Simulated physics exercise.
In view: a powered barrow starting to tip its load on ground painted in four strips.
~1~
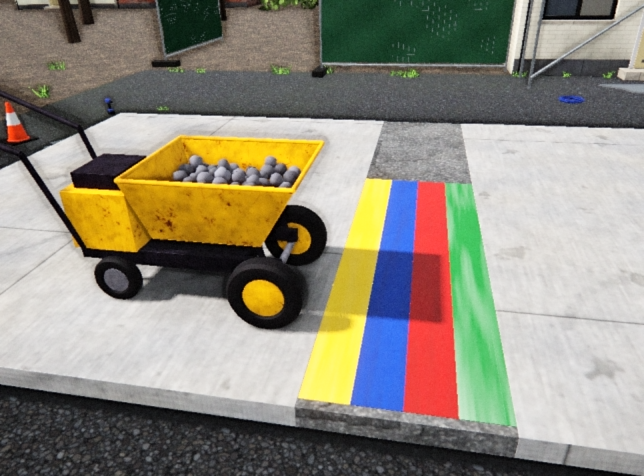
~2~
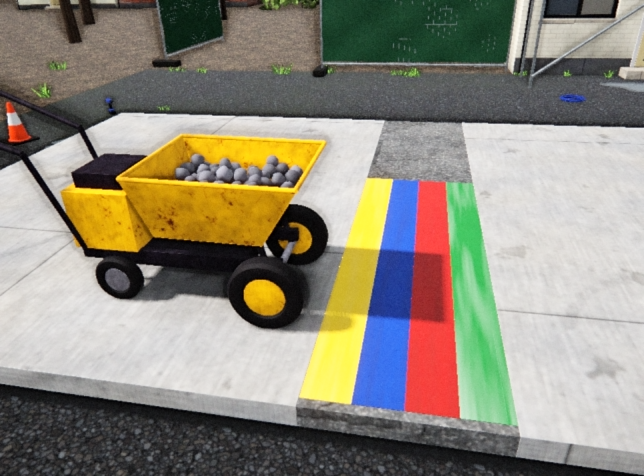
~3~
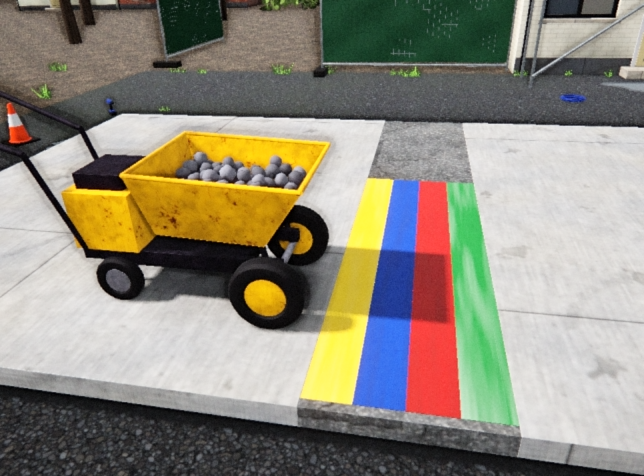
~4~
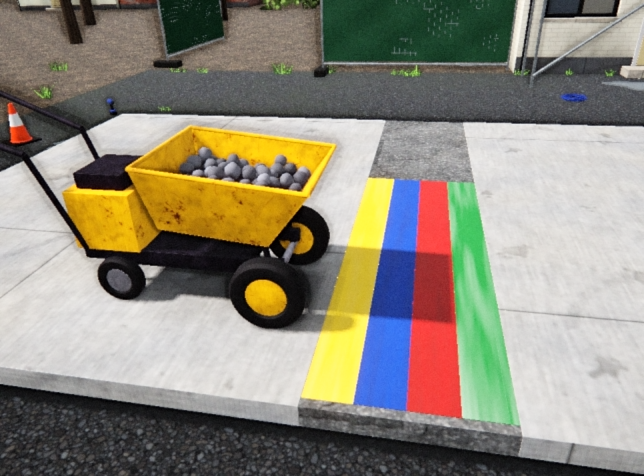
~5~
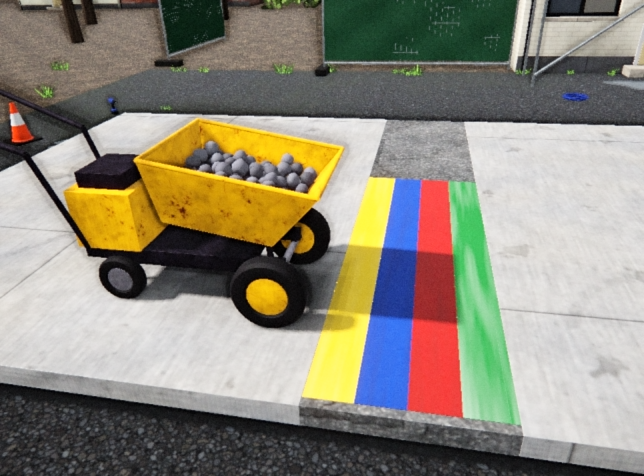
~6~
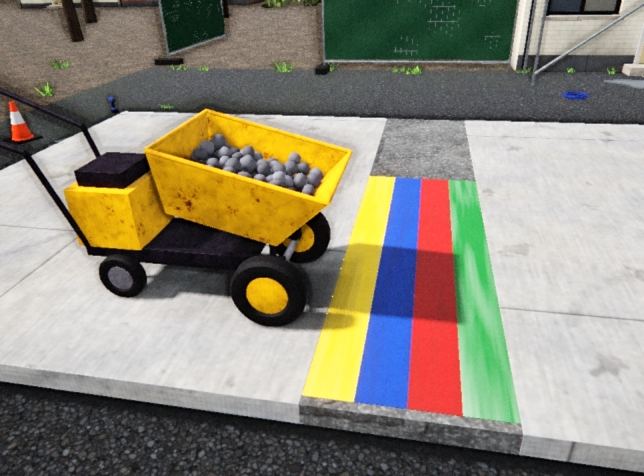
A pale concrete slab beside dark asphalt, with a brick wall and green boards behind, is seen from slightly above by a nearly still camera. A yellow barrow with black handles and a skip of round grey cobbles stands at left, beside yellow, blue, red and green strips. The skip starts level, then gradually tilts up at its rear and shifts slightly rightward, while the wheels barely move.
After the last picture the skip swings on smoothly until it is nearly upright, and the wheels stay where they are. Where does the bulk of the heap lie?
Most covered: The red band.
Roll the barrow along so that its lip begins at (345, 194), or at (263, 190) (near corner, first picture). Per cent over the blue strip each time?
In turn 0 and 40 in a hundred.
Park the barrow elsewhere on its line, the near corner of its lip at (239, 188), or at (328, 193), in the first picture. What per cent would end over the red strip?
In turn 20 and 30 in a hundred.
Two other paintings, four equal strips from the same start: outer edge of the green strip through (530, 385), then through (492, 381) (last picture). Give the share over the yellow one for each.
First some 0, then 0 per cent.
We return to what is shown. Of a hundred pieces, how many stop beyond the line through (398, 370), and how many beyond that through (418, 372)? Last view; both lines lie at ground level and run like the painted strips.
Roughly 60 per cent, and 50 per cent.
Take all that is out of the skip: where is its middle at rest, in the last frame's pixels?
At about (430, 294).
Shortly afterwards, skip tipped steeply; the whole lot in the skip.
Next, skip tipped steeply; all but a few in the skip; only a few over the blue strip; only a few over the red strip.
Some moments later, skip tipped right over; near a third in the skip; near a quarter over the blue strip; near a quarter over the red strip; a little over the green strip; only a few off the paint.
In the end, skip tipped right over; near a quarter in the skip; none at all over the yellow strip; near a quarter over the blue strip; near a third over the red strip; near a quarter over the green strip; only a few off the paint.
